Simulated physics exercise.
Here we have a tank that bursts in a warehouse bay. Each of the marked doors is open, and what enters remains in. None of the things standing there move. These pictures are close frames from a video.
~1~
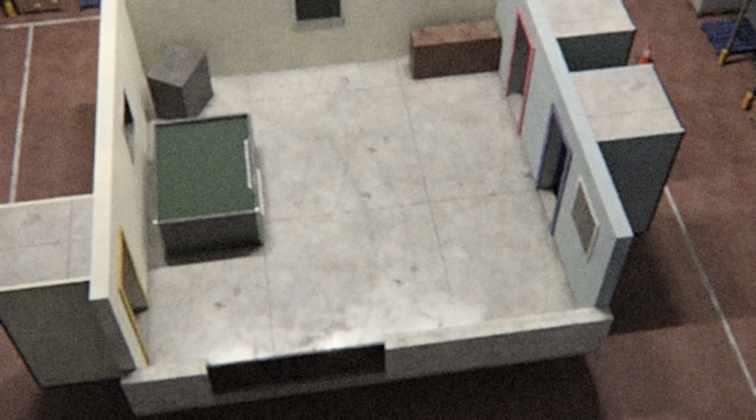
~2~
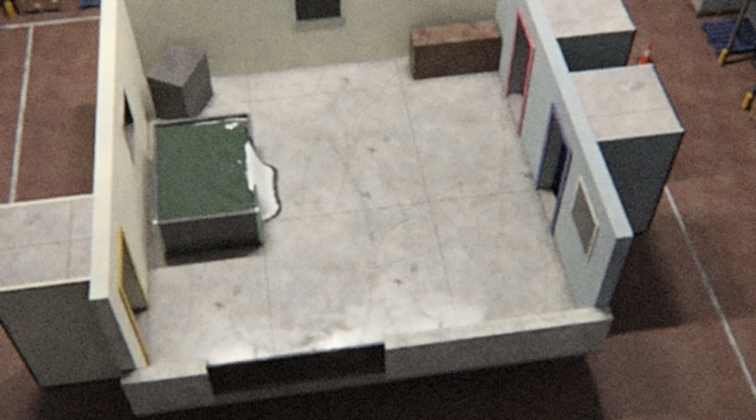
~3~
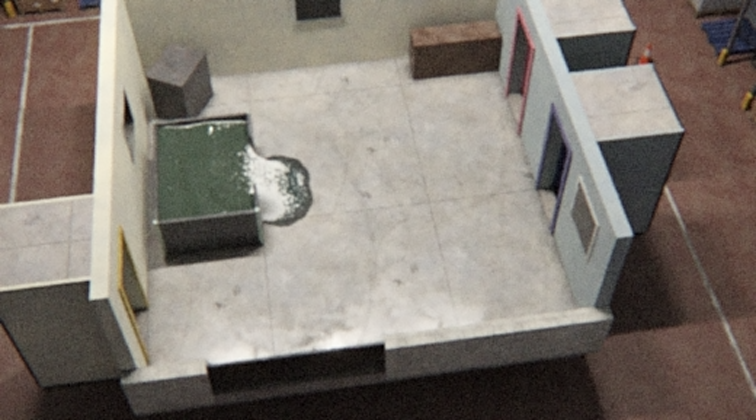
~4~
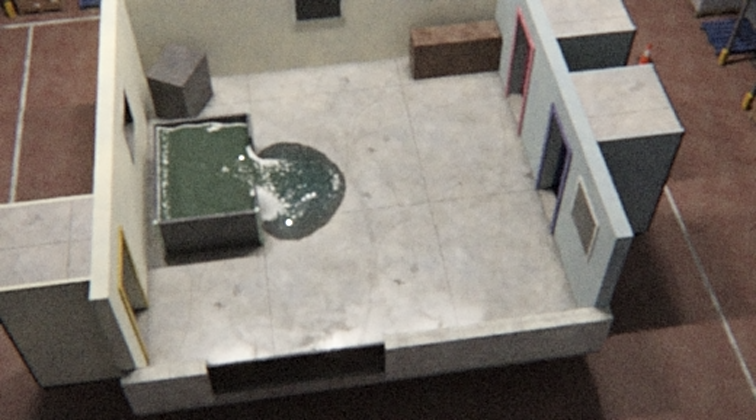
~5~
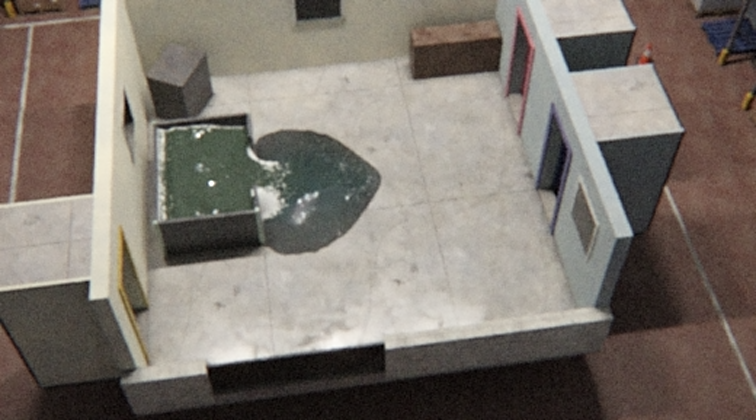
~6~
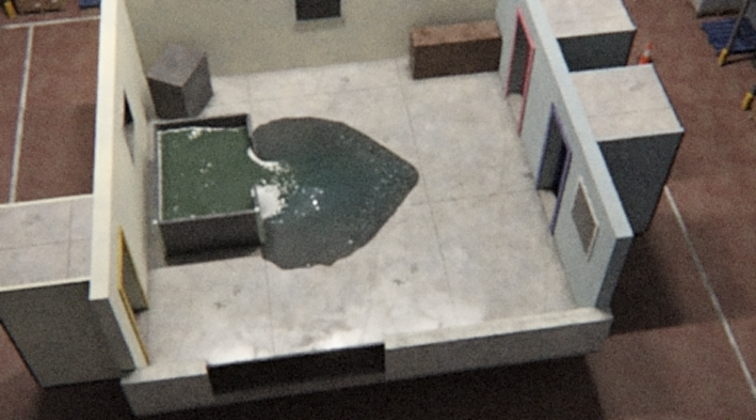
A tank of greenish water in a walled warehouse bay burst open on its right side, and the water poured out in a foamy rush, spreading rightward across the pale floor in a wide, dark pool.
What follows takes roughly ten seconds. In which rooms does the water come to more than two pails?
In the end blue door: Overshoots. Pink door: Overshoots. Yellow door: Does not overshoot.
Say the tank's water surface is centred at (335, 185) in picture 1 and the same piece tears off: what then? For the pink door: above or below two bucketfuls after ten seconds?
Looking at the pink door, it surpasses the cutoff.
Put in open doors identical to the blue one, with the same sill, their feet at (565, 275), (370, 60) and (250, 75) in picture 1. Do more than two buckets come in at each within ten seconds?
Exceeds it; exceeds it; stays within it.
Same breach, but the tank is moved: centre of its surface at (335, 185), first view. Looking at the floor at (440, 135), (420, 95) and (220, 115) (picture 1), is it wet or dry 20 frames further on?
Soaked, soaked, spared.
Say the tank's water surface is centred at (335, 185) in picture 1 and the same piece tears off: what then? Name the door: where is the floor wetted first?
Door: The one in blue.
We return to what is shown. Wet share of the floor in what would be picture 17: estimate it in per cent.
I'd say close to 60 per cent.
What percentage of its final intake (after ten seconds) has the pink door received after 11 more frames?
Roughly 20 percent.
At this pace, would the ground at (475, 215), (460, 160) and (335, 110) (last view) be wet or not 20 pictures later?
First spot inundated, second inundated, third inundated.
A moment on, water covers 45 % of the floor; the blue door not reached, the pink door not reached, the yellow door not reached.
Next, water covers 60 % of the floor; the blue door over two buckets in, the pink door over two buckets in, the yellow door not reached.
Then, water covers 60 % of the floor; the blue door far over two buckets in, the pink door over two buckets in, the yellow door not reached.
Later, water covers 65 % of the floor; the blue door far over two buckets in, the pink door far over two buckets in, the yellow door not reached.
In the end, water covers 95 % of the floor; the blue door far over two buckets in, the pink door far over two buckets in, the yellow door under two buckets in.
